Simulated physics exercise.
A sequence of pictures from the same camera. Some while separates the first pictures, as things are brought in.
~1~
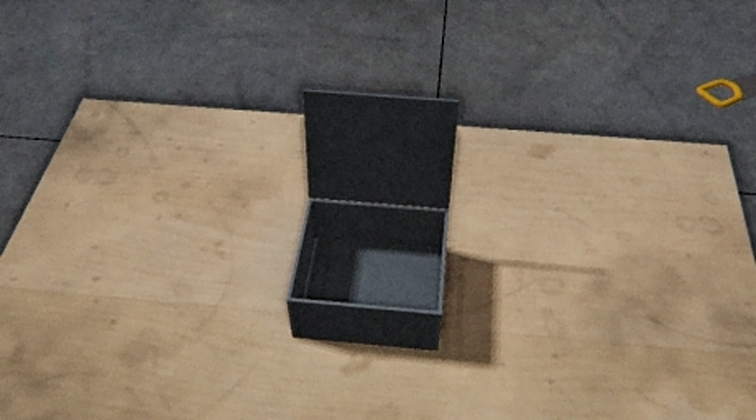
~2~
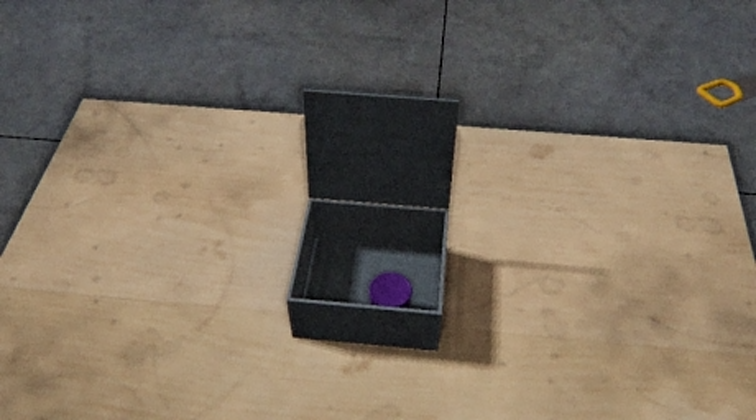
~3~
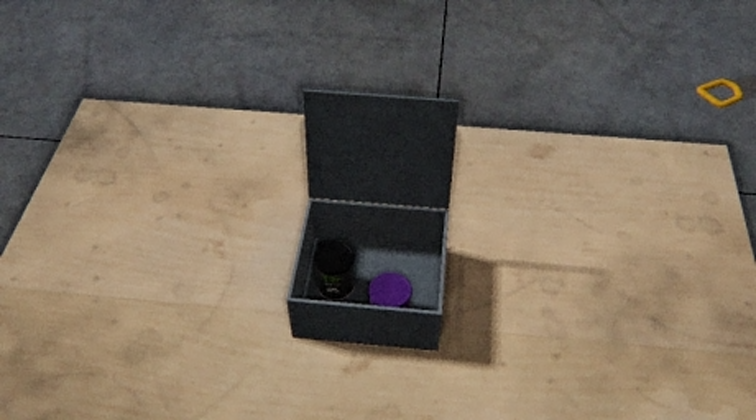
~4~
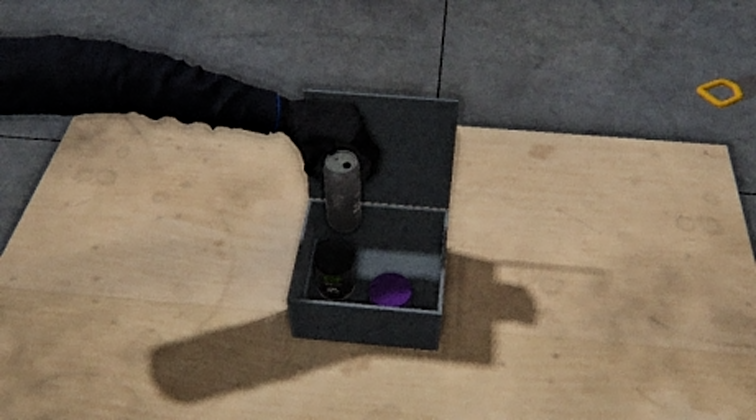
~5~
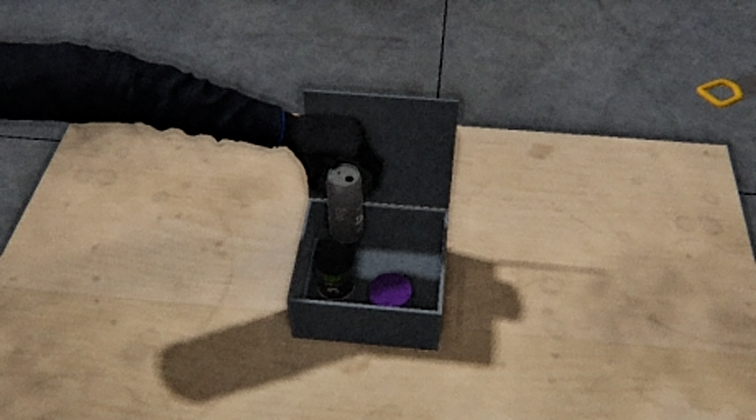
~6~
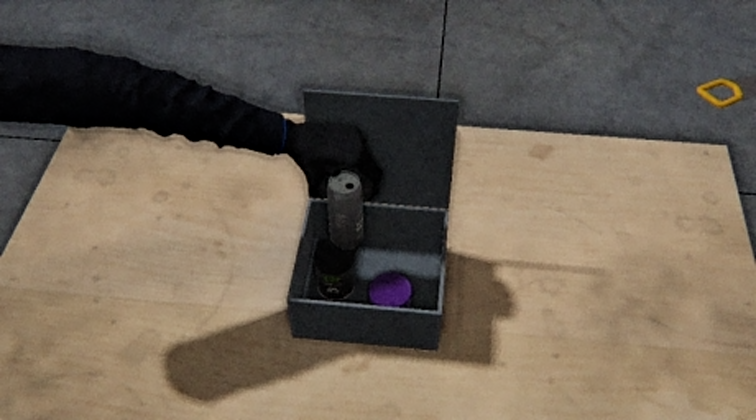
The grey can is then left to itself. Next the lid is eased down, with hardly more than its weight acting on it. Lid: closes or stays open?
Closes.
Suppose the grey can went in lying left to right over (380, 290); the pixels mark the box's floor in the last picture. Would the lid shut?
Result: Lid shut.
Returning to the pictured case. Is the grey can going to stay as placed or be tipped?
Simply put, the grey can gets tilted.
Then, 0.70 s later than the last frame, grey can tilted by 60° near (398, 244).
Then, 1.50 s later than the last frame, lid 66° above the rim; grey can on its side near (394, 261).
Then, 2.00 s later than the last frame, lid 26° above the rim; grey can on its side near (394, 261).
When it is over, lid shut; lying over in the box, grey can; the other 2 as before. End places, in pixels of the last picture, grey can near (394, 261).
